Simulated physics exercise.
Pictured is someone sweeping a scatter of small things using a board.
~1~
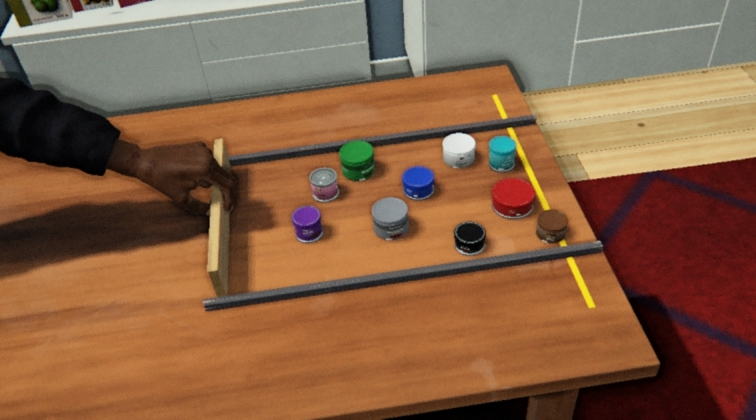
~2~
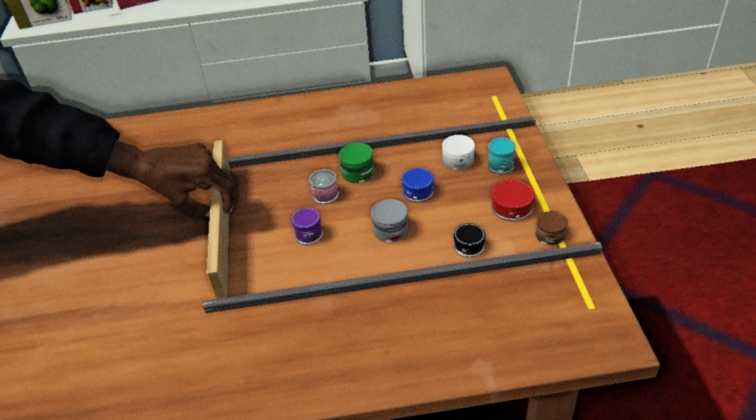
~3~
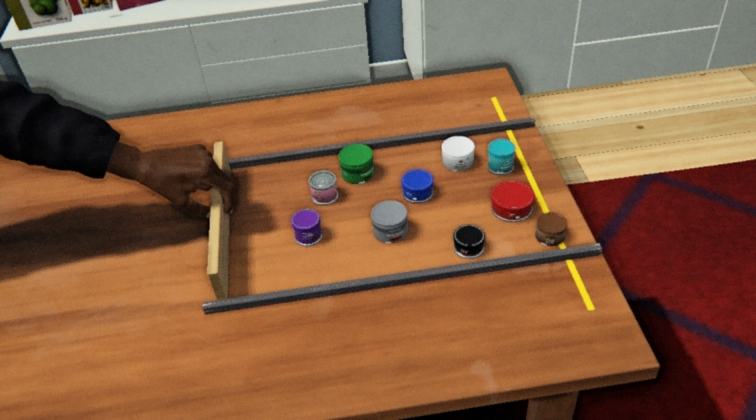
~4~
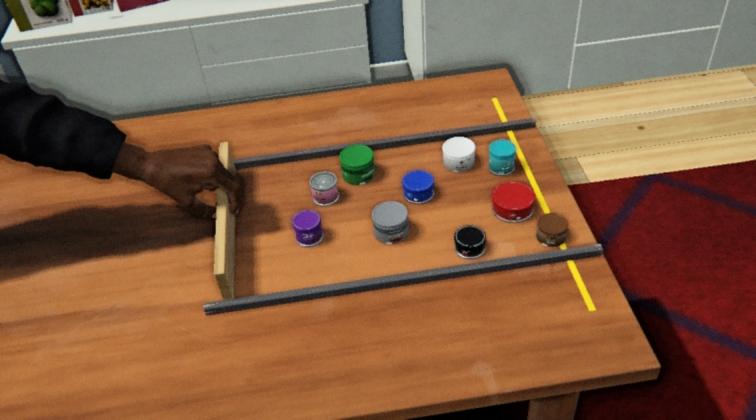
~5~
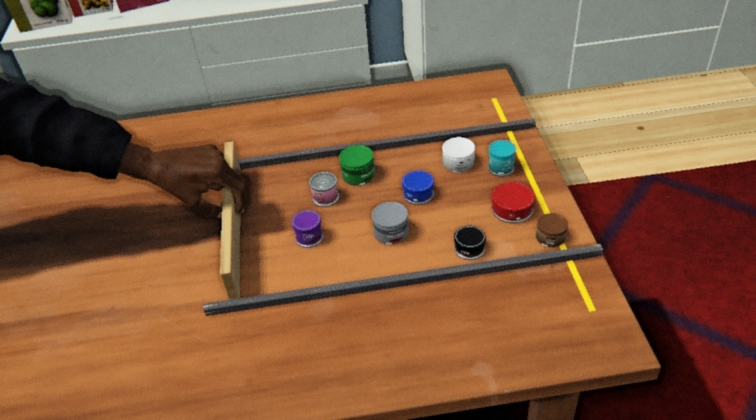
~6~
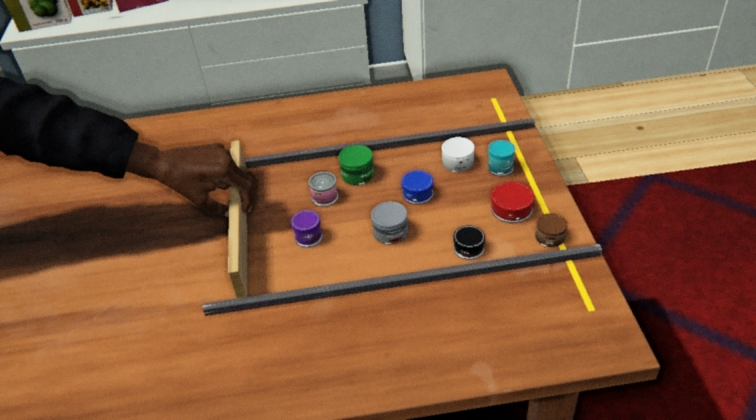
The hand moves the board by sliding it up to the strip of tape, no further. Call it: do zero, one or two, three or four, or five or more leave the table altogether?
Three or four.
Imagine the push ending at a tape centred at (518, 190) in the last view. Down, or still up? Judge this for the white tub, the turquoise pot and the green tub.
The white tub is no longer there; as for the turquoise pot, it is still there; and the green tub is still there.
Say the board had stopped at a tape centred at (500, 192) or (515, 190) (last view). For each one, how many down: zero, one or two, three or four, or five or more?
The first spot gives none at all, the second gives none.
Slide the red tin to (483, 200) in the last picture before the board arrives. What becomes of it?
From that start the object does not stay.
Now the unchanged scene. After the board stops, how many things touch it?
Result: 4 in all.
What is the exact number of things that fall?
Total: 4.
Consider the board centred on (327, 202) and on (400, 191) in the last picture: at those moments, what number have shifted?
Tally: 2; 5.
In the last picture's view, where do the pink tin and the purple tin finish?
The pink tin at (538, 157), the purple tin at (555, 191).
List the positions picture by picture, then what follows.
In the first frame, brown tub (552, 226); turquoise pot (502, 154); red tin (513, 199); board (221, 213); tape (535, 184).
In the second frame, turquoise pot (502, 156); blue pot (418, 185).
In the third frame, red tin (512, 201); white tub (458, 154).
In the fourth frame, brown tub (552, 230); black tin (470, 242).
In the fifth frame, turquoise pot (502, 158); green tub (357, 165).
In the sixth frame, brown tub (551, 230); turquoise pot (501, 158); red tin (512, 202); board (239, 214); tape (534, 187).
Soon after, none off yet; brown tub at rest near (551, 230); turquoise pot at rest near (501, 158); red tin at rest near (512, 202).
After that, none off yet; brown tub at rest near (554, 231); turquoise pot displaced about its own width near (526, 161); red tin displaced about its own width near (540, 195).
In the end, the number that fall off is three or four; gone, white tub, red tin, turquoise pot and brown tub.
